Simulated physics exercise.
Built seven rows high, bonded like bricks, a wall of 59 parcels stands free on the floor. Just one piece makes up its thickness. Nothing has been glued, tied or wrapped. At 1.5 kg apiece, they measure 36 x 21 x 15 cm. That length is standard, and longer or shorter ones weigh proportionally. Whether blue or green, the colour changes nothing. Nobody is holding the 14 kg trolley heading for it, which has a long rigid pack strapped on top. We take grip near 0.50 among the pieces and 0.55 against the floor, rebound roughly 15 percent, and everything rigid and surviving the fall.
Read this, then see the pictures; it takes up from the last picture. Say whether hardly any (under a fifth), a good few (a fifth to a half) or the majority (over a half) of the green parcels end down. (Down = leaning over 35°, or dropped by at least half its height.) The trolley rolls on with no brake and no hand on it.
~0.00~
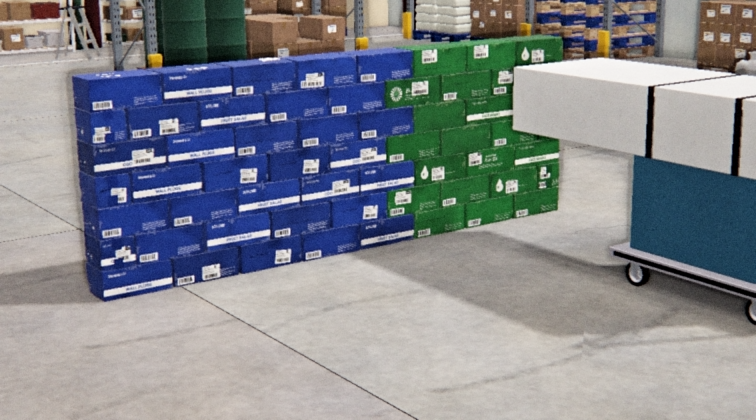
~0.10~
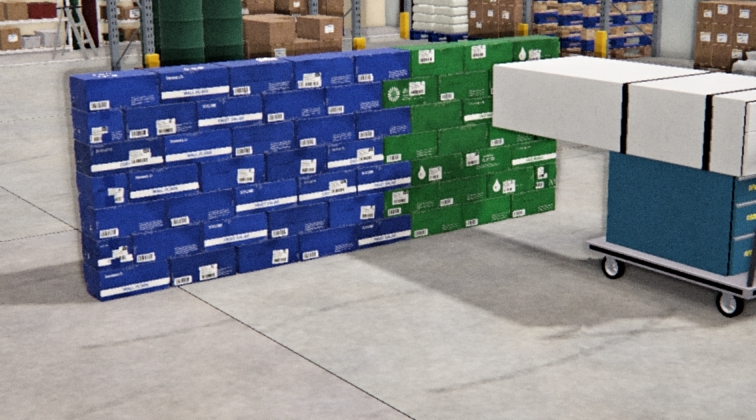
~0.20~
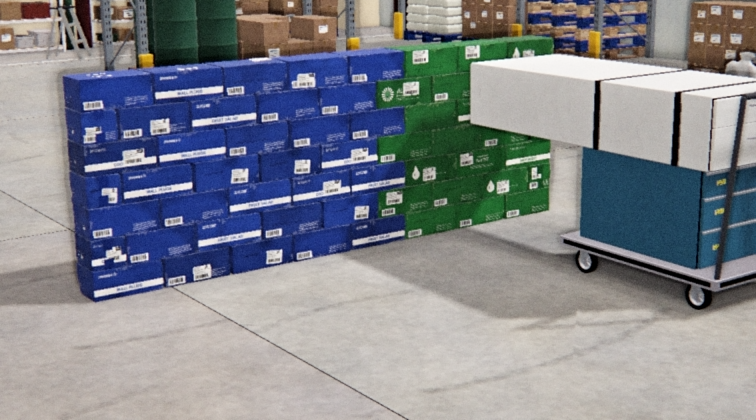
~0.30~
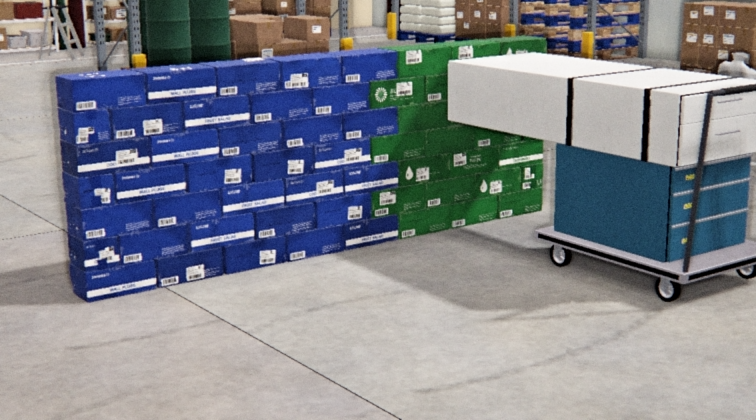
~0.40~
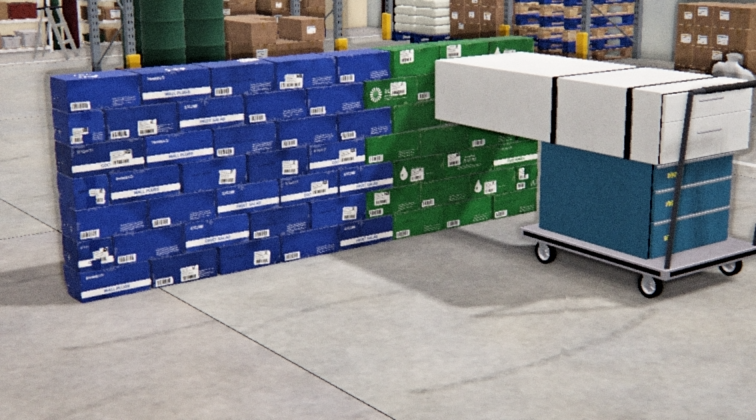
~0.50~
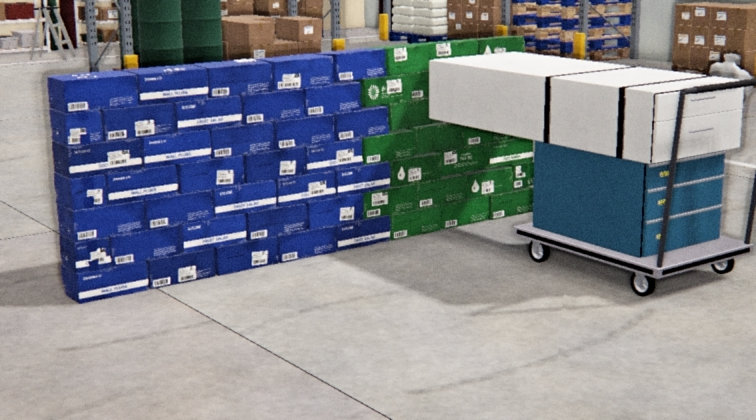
The majority of them end down.
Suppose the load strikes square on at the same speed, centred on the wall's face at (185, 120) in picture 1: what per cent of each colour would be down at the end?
Down at the end: Green 0 percent, blue 30 percent.
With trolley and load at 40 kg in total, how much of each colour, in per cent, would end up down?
Share down - green: 70; blue: 0 (per cent).
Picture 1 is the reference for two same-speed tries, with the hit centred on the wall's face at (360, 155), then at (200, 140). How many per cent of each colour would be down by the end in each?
You'd get green at 0 followed by 0, and blue at 0 followed by 0 percent.
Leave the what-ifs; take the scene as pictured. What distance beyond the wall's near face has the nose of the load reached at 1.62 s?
Measured: Approx. 30 cm.
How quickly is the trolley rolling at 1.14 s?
Near 0.2 m/s.
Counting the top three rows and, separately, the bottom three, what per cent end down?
Top 40 per cent versus bottom 10 per cent.
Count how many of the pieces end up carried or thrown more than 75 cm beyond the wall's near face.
About 8 of them.
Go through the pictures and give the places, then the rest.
In the first frame (pixels give the middle of a visible side; the camera pans a little), load (521, 87) 44 cm short of the wall; top green parcel (540, 52); top blue parcel (199, 86); none has stirred.
In the second frame, load (500, 85) 30 cm short of the wall; top green parcel (537, 52).
In the third frame, load (477, 82) 16 cm short of the wall; top green parcel (531, 53).
In the fourth frame, load (455, 80) 18 mm short of the wall; top green parcel (524, 53).
In the fifth frame, load (442, 79) 56 mm into the wall's line; top green parcel (512, 52) 6 cm from its place; movement in 10 of them.
In the sixth frame, load (436, 79) 9 cm into the wall's line; top green parcel (503, 50) 5° from how it stood; top blue parcel (175, 87); movement in 17 of them.
After 0.78 s, load 14 cm past the wall's line, still rolling; none of the 24 green parcels down (0 of 59 in all colours); top green parcel 14° from how it stood.
After 1.14 s, load 21 cm past the wall's line, still rolling; 11 of the 24 green parcels down (11 of 59 in all colours); top green parcel 36° from how it stood, 13 cm lower.
After 1.38 s, load 25 cm past the wall's line, still rolling; 14 of the 24 green parcels down (15 of 59 in all colours); top green parcel 71° from how it stood, 54 cm lower.
After 1.62 s, load 28 cm past the wall's line, still rolling; 15 of the 24 green parcels down (16 of 59 in all colours); top green parcel on its side.
In the end (2.3 s), load 30 cm past the wall's line, stopped; 15 of the 24 green parcels down (16 of 59 in all colours); top green parcel on its side; top blue parcel unmoved. That is 62 per cent. From the last view, middles, top green parcel near (366, 170), top blue parcel near (165, 84).
